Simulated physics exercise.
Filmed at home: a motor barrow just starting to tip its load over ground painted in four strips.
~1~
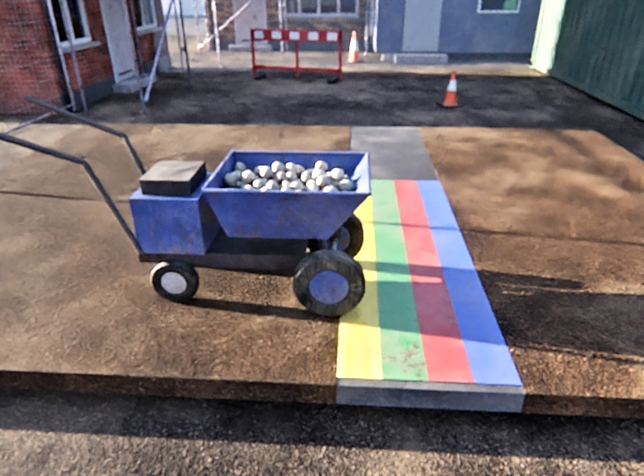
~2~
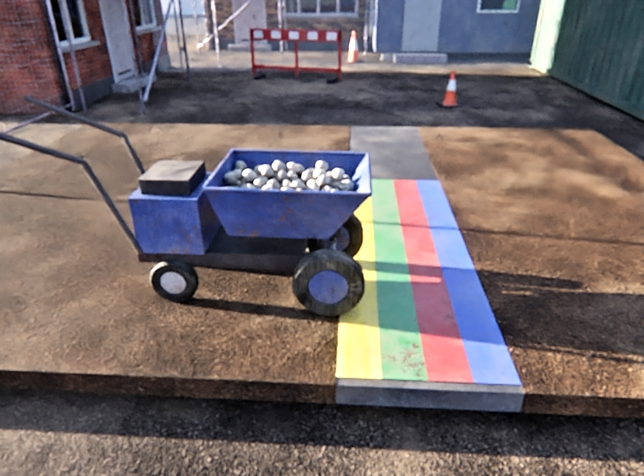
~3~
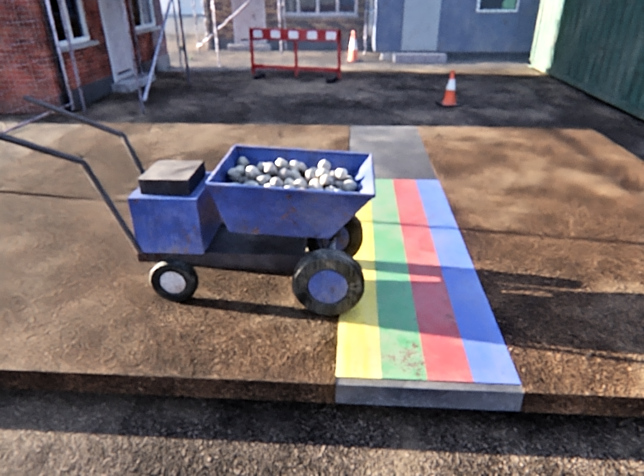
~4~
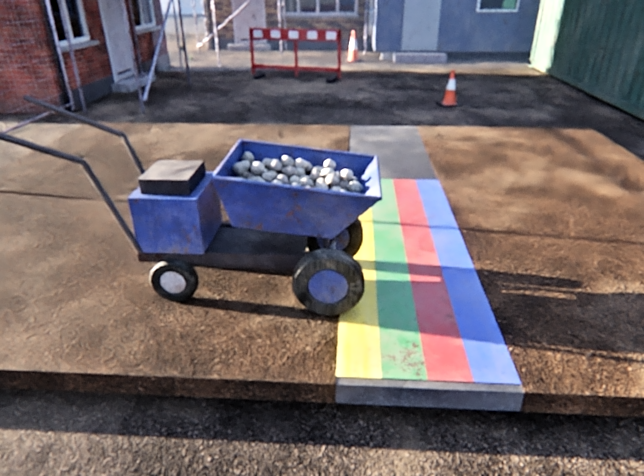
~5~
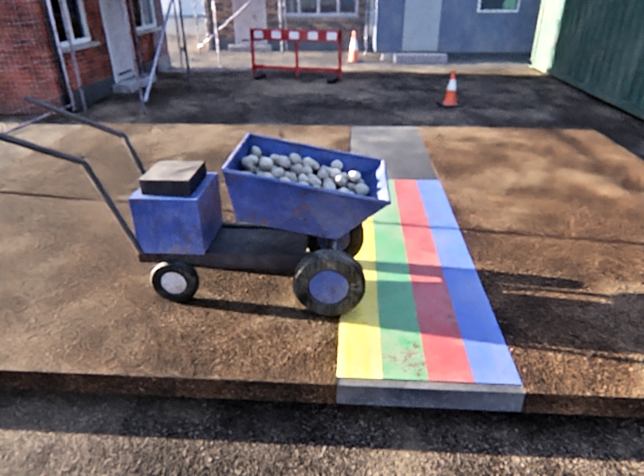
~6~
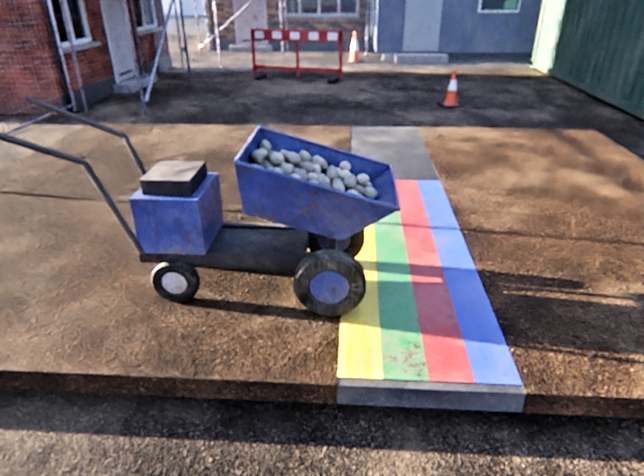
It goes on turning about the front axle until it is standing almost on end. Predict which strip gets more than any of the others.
The blue strip gets the most.
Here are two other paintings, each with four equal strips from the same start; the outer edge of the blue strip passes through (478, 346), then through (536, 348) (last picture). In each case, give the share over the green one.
Near 0 and then 0 in a hundred.
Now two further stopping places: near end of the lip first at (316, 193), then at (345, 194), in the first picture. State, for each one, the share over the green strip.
The first position yields around 30 per cent; the second yields around 0 per cent.
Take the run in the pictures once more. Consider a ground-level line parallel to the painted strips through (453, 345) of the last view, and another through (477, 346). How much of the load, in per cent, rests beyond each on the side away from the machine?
I'd put it near 60 in a hundred, then near 40 in a hundred.
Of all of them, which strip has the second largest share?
I'd say red.
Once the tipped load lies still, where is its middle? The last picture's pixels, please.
Somewhere close to (462, 285) in the last picture.
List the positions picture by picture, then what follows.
In the first picture, lip of the skip (369, 194), level; top of the load (287, 188), river pebbles; yellow strip (360, 338); green strip (401, 339); red strip (442, 341); blue strip (484, 343).
In the second picture, lip of the skip (370, 195), level; top of the load (287, 187).
In the third picture, lip of the skip (374, 196), tipped barely; top of the load (285, 175).
In the fourth picture, lip of the skip (380, 199), tipped a little; top of the load (271, 176).
In the fifth picture, lip of the skip (389, 203), tipped a little; top of the load (271, 172).
In the sixth picture, lip of the skip (398, 209), tipped clearly; top of the load (280, 167); yellow strip (360, 338); green strip (401, 339); red strip (443, 341); blue strip (485, 342).
Just after the last frame, skip tipped steeply; every one in the skip.
A moment on, skip tipped steeply; almost all in the skip; about a tenth over the red strip; just a few over the blue strip.
Further on, skip tipped right over; roughly a third in the skip; roughly a quarter over the red strip; roughly a third over the blue strip; about a tenth off the paint.
When it is over, skip tipped right over; roughly a quarter in the skip; not one over the yellow strip; not one over the green strip; roughly a quarter over the red strip; roughly a third over the blue strip; about a tenth off the paint.
